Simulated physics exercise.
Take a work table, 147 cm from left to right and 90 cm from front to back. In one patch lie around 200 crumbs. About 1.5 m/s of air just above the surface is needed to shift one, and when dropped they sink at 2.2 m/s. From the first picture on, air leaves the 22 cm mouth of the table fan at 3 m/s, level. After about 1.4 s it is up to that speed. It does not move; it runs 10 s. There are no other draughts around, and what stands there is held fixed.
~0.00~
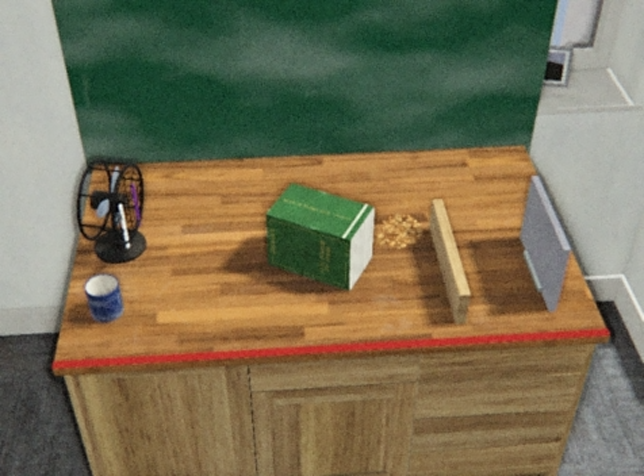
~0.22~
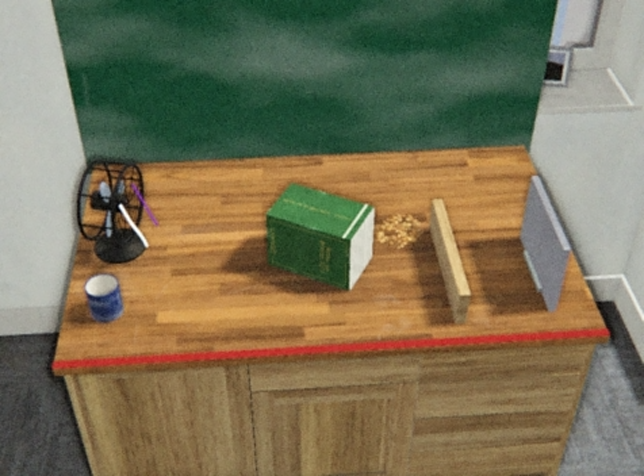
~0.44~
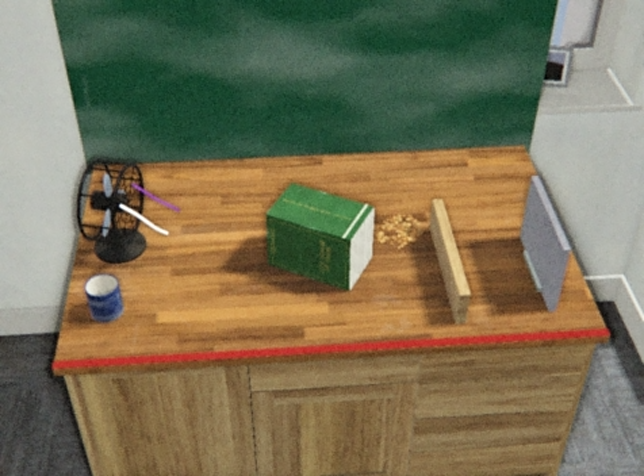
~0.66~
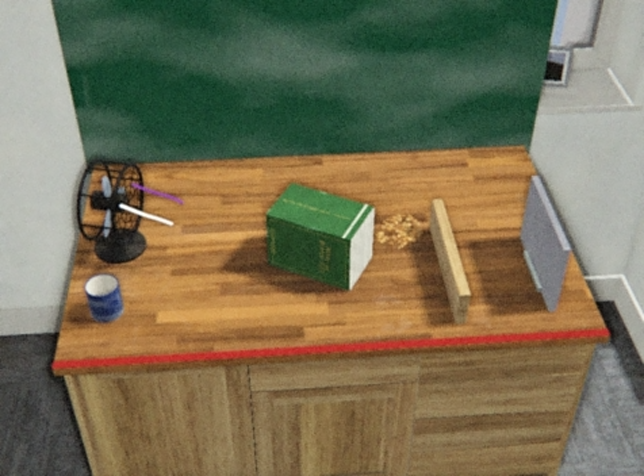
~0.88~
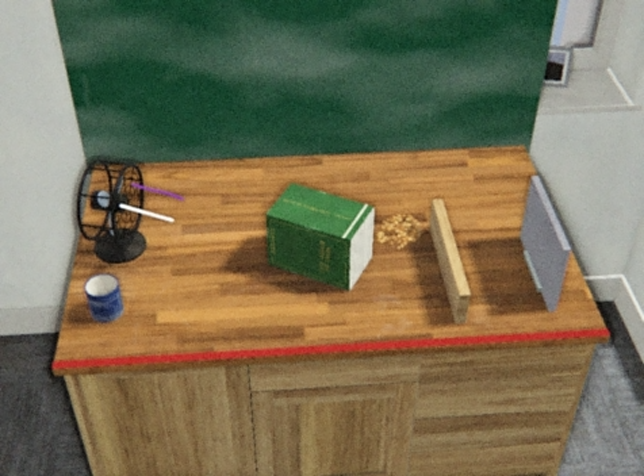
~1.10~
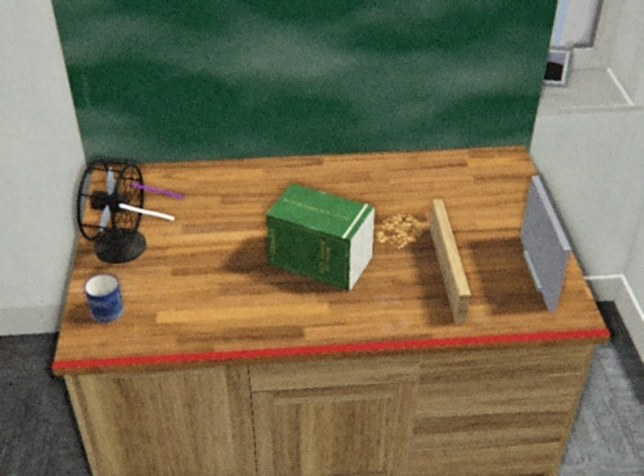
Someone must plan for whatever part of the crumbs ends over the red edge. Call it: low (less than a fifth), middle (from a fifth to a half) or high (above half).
Low.
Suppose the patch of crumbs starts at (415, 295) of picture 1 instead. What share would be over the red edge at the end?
About 0 %.
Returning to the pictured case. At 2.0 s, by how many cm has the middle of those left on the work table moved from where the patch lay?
Roughly 0 centimetres.
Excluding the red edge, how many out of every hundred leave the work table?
Close to 2 % of them.
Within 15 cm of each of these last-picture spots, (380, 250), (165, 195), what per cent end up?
80 %, 0 %.
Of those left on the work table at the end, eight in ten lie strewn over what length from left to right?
20 cm, give or take.
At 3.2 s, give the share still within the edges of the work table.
The remaining share is about 100 %.
After 2.0 s the count stands so, 0 % are over the red edge; the middle of those still in play is near (400, 233).
After 3.2 s the count stands so, 0 % are over the red edge; the middle of those still in play is near (401, 232).
After 5.5 s the count stands so, 0 % are over the red edge; the middle of those still in play is near (405, 234).
After 10.0 s, at the end, 0 % are over the red edge; the middle of those still in play is near (406, 233).
